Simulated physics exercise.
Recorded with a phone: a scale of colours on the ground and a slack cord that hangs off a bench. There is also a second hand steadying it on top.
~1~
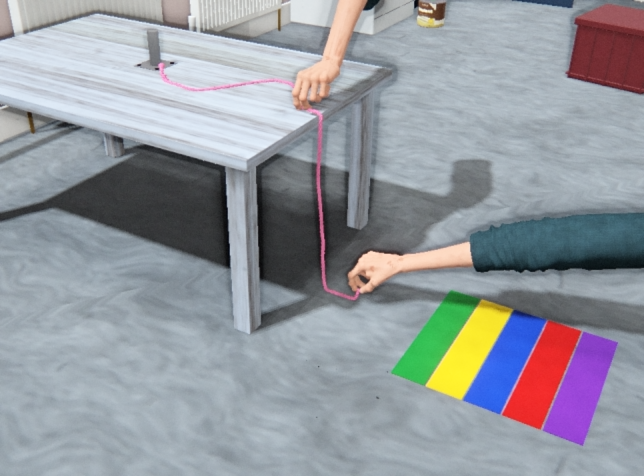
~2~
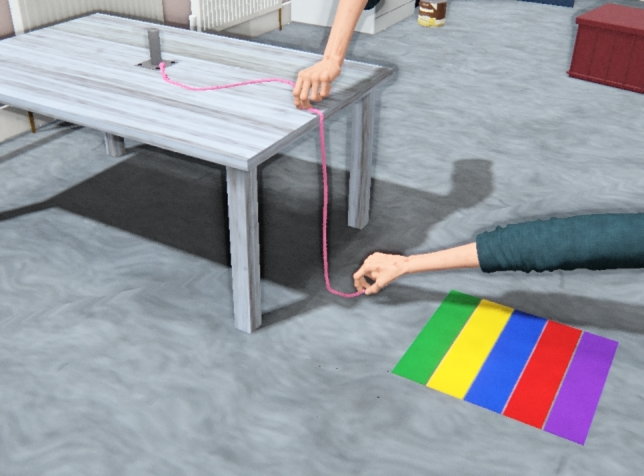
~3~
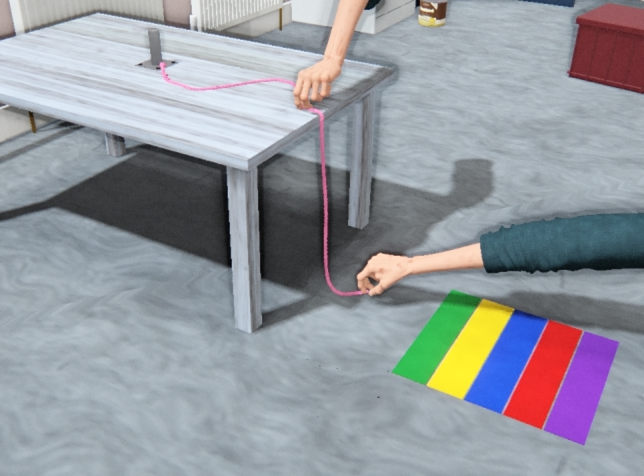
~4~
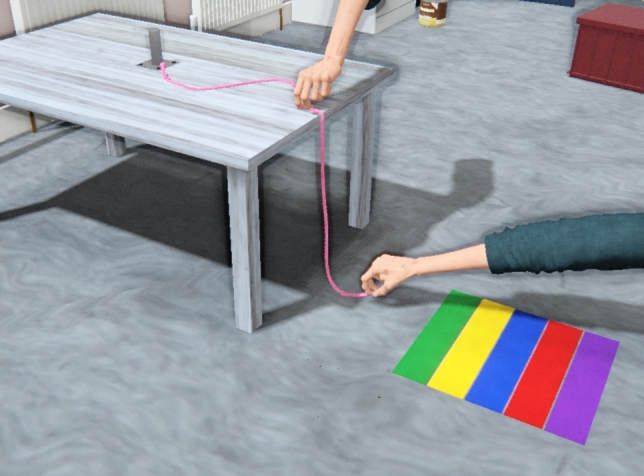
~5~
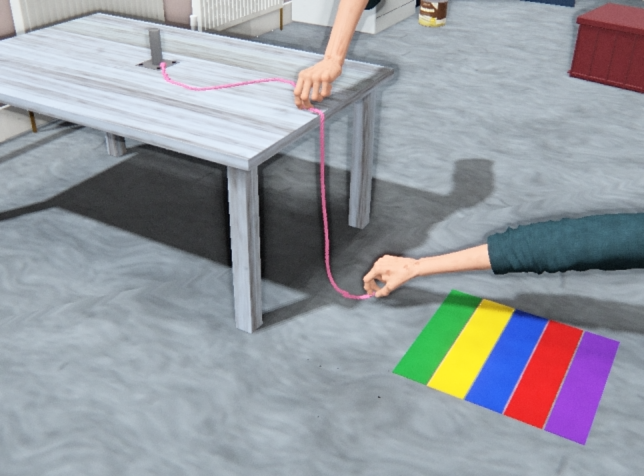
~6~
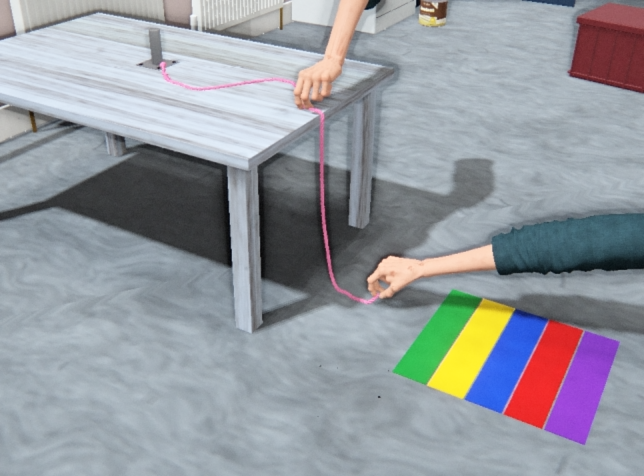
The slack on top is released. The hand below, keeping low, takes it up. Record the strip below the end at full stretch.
Below the end: Purple.
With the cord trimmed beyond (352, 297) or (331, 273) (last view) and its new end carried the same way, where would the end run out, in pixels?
In turn, (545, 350) for the first and (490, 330) for the second.
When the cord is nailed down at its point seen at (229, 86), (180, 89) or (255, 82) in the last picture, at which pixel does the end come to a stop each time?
Try one gives (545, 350), try two (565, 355), and try three (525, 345).
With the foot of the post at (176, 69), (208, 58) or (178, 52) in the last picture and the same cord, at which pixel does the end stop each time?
The spots are near (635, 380), (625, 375) and (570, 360).
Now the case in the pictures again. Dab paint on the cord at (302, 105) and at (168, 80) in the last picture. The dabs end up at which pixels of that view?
End: (370, 157) and then (205, 76).
Soon after, end near (525, 343); over blue.
Then, end near (569, 358); over red.
At full stretch, end near (595, 367); over purple. The end stops over the purple strip.
